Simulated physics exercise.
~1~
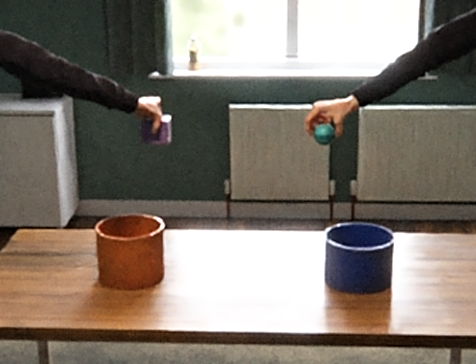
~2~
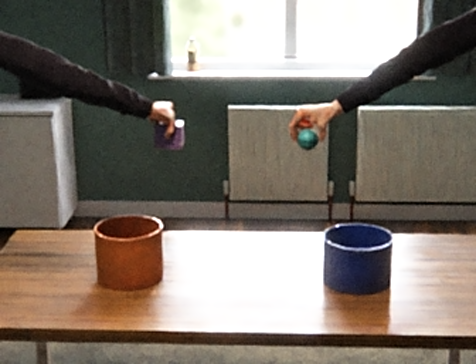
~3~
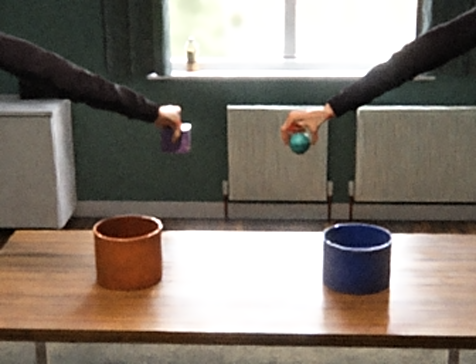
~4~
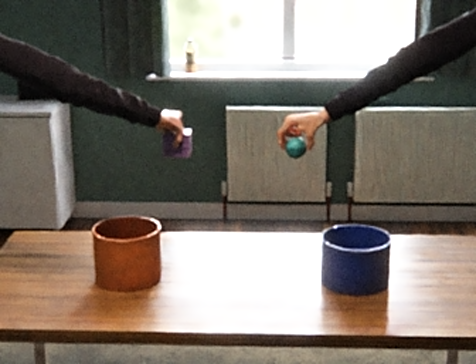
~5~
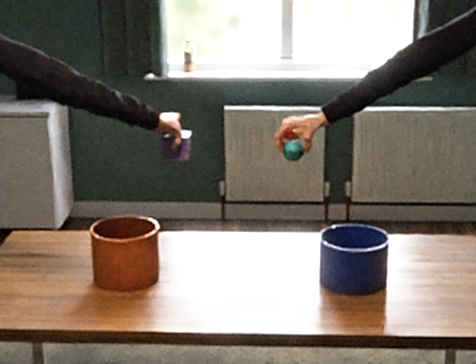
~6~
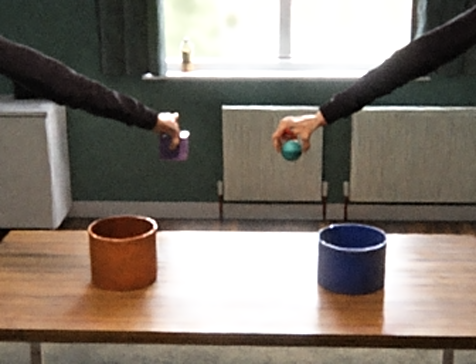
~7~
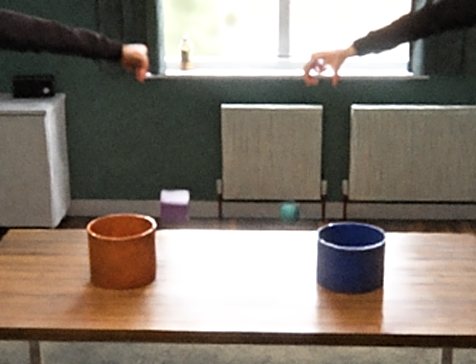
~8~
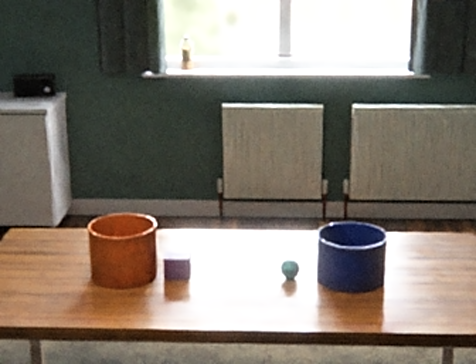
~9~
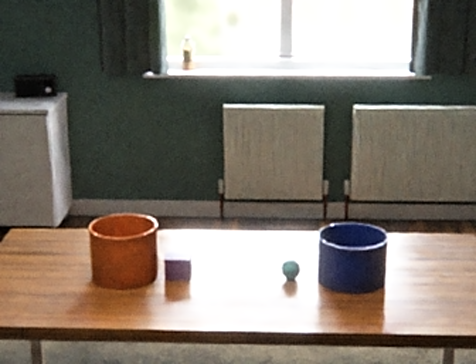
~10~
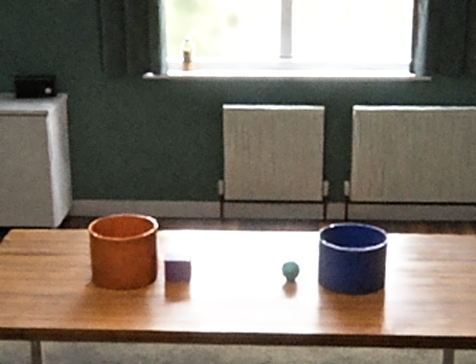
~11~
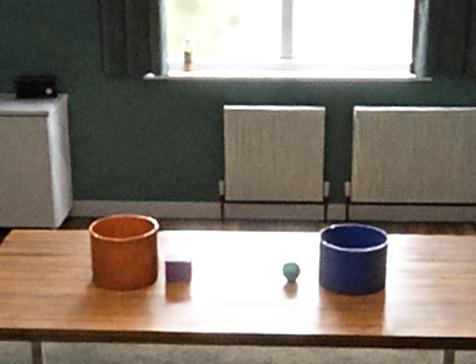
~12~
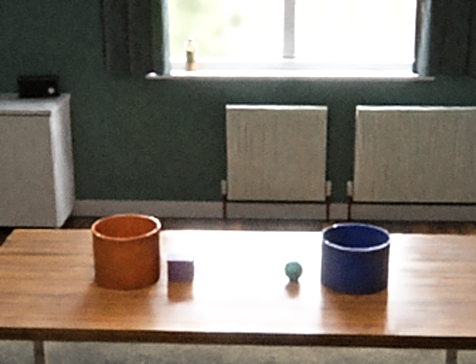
The clip opens on two dark-sleeved arms reaching in from either side above a wooden table, the left hand holding a purple block and the right hand a turquoise ball. An orange-brown bin stands on the left and a blue bin on the right. The hands shift inward a little, then hold nearly still over the gap between the bins. Both hands let go and draw back as the block and ball fall together. Both miss the bins, and they end at rest on the table, the block beside the left bin and the ball beside the right one.
